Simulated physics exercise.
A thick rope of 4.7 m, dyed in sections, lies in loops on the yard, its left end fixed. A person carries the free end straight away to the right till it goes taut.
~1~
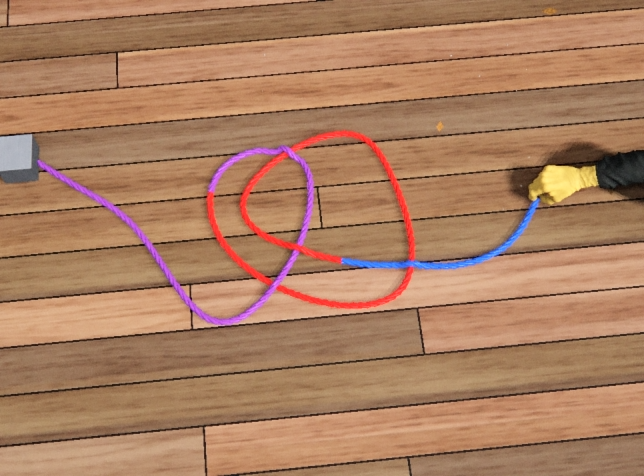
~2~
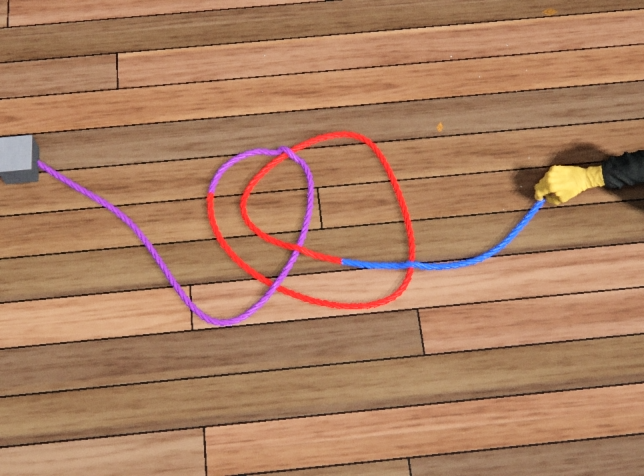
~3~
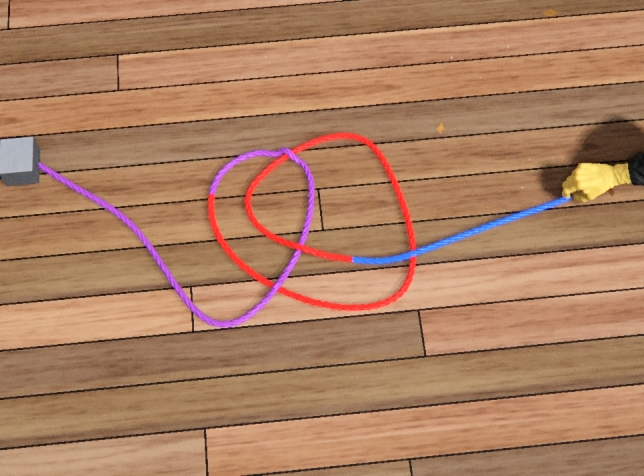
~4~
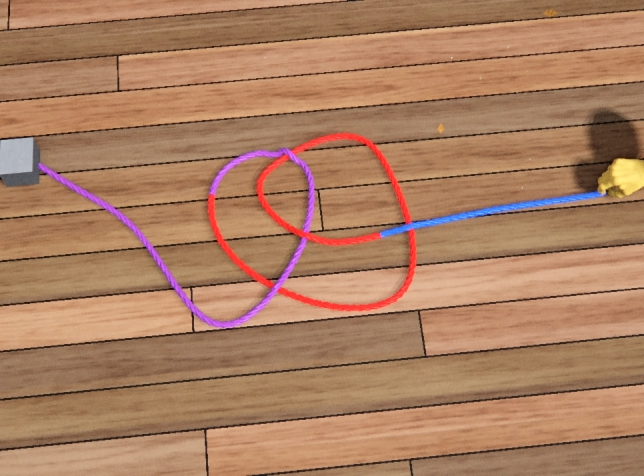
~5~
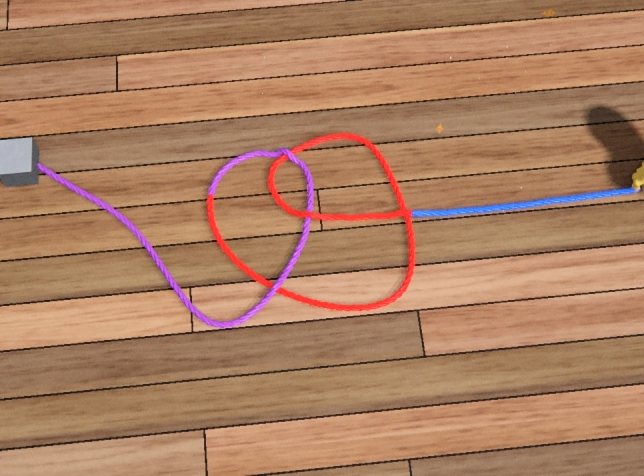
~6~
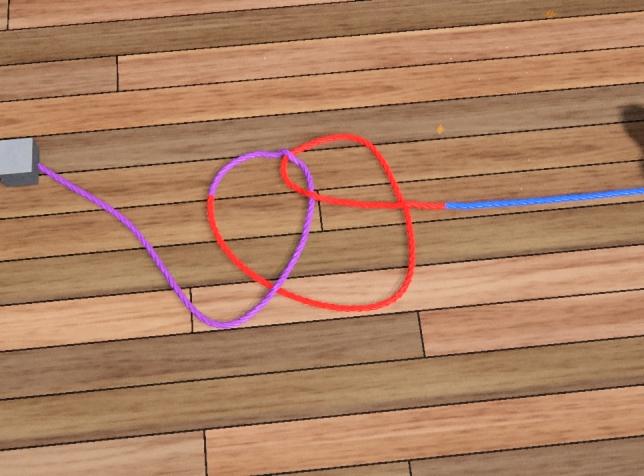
A yellow-gloved hand pulls the blue end of a looped rope right, shrinking one red loop.
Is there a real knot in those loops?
Outcome: The rope straightens out.
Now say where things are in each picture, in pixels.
The first picture shows shows, crossings (276, 286) purple over red, (297, 250) red over purple, (290, 151) purple over red, (411, 268) blue over red; rope runs through (149, 245) (308, 171) (319, 301) (319, 138) (415, 264); grip (537, 199).
In the second picture, shows, rope runs through (149, 246) (319, 302) (416, 264); grip (543, 199).
In the third picture, shows, rope runs through (150, 248) (320, 304) (425, 250); grip (570, 197).
In the fourth picture, shows, rope runs through (150, 248) (320, 304) (450, 219); grip (605, 193).
In the fifth picture, shows, rope runs through (149, 248) (319, 304) (483, 210); grip (640, 189).
In the sixth picture, shows, rope runs through (149, 249) (308, 174) (319, 305) (319, 141) (518, 203).
Next, the ends are 2.7 m apart, loops still 51 cm across.
Then, the ends are 3.5 m apart, loops still 29 cm across.
After that, the ends are 4.2 m apart, loops still 28 cm across.
Later, the ends are 4.7 m apart, and it runs straight.
At the end, the ends are 4.7 m apart, and it runs straight.
